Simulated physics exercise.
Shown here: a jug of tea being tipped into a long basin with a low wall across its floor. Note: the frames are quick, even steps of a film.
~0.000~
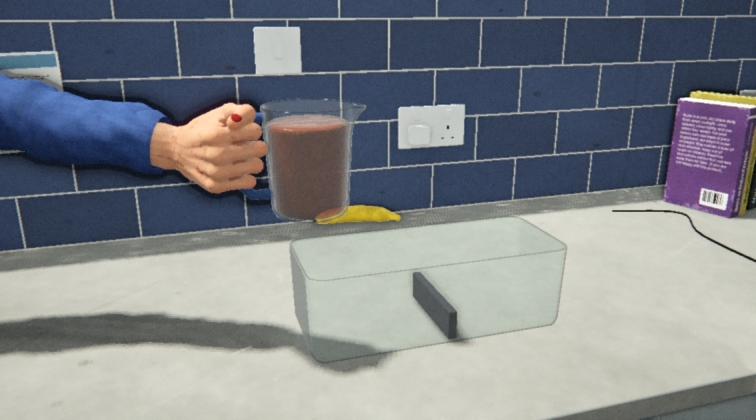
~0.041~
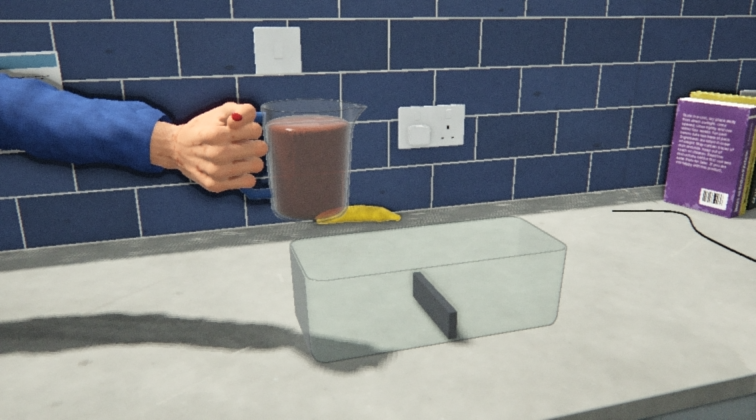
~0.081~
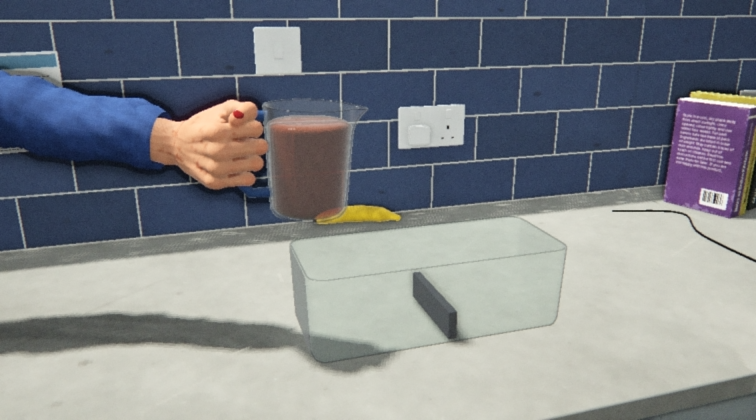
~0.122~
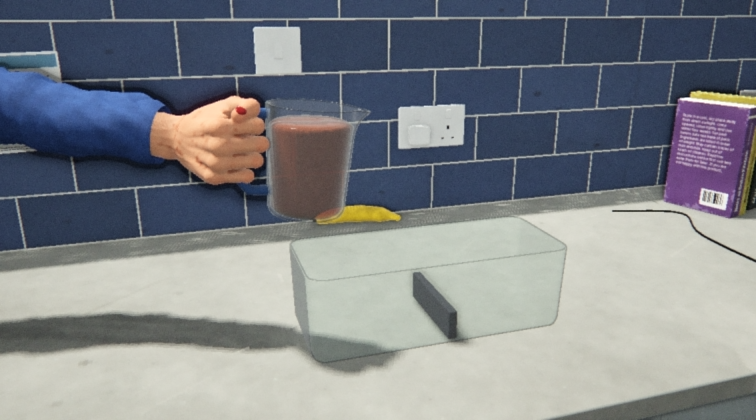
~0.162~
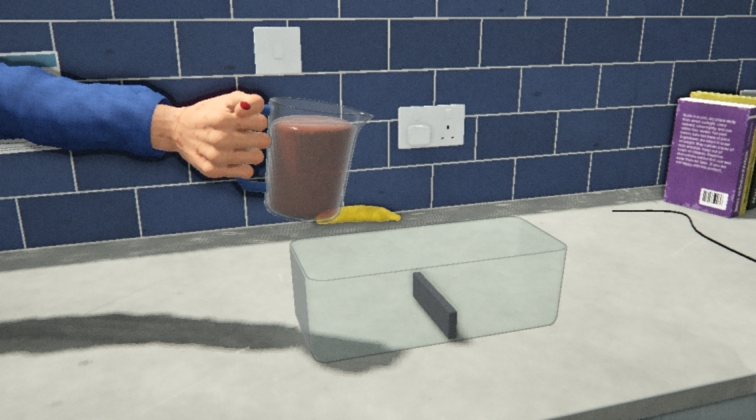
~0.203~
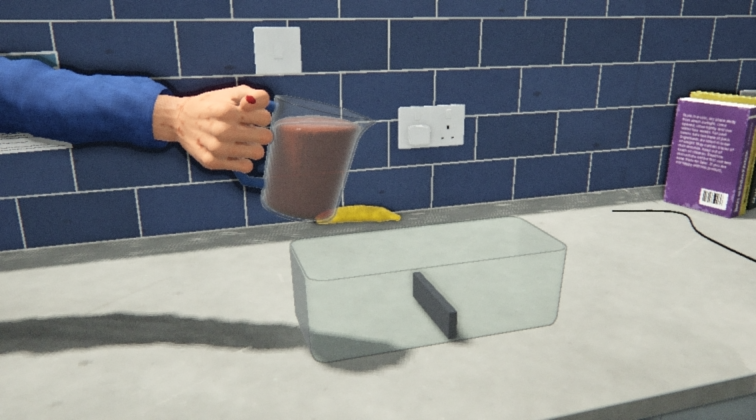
On a pale kitchen counter before dark blue tiles, a hand holds a clear jug of brown liquid upright above a long, transparent basin with a low dark wall inside. The jug barely moves at first, then the hand tilts it slightly to the right, the liquid still inside.
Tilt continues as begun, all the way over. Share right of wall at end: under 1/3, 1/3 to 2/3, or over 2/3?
Under 1/3.
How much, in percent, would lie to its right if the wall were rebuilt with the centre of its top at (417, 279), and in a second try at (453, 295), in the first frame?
Record: Case 1 near 25 %, case 2 near 15 %.
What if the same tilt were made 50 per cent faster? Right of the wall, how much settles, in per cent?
I'd say close to 10 per cent.
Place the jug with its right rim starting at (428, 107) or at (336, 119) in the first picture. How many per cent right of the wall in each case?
Near 85 % and 10 %.
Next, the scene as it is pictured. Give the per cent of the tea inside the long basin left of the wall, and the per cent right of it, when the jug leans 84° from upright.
Left 10, right 0.
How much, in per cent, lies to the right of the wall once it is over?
It comes to some 10 per cent.
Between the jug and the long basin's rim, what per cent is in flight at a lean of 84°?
I'd say some 20 per cent of it.
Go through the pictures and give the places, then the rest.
It leans 0°; its right rim is at (366, 105); the tea meets the walls at (265, 124) and (349, 119); the long basin's rim runs from (298, 261) to (542, 232); the wall's top is at (434, 292), in the first frame.
It leans 1°; its right rim is at (366, 105); the tea meets the walls at (265, 124) and (349, 120), in the second frame.
It leans 2°; its right rim is at (368, 107); the tea meets the walls at (266, 123) and (350, 121), in the third frame.
It leans 5°; its right rim is at (370, 110); the tea meets the walls at (268, 122) and (352, 122), in the fourth frame.
It leans 9°; its right rim is at (373, 114); the tea meets the walls at (271, 123) and (355, 122), in the fifth frame.
It leans 14°; its right rim is at (376, 120); the tea meets the walls at (274, 126) and (360, 123), in the sixth frame.
A moment on, the jug is tipped on its side and 70 per cent is still to pour, 8 is left of the wall and 1 right of it.
Next, the jug is tipped right over and 11 per cent is still to pour, 70 is left of the wall and 6 right of it.
Then the jug is tipped right over and 0 per cent is still to pour, 86 is left of the wall and 9 right of it.
Later the jug is tipped right over and 0 per cent is still to pour, 85 is left of the wall and 10 right of it.
At rest 85 per cent lies left of the wall, 10 right of it and 5 outside.
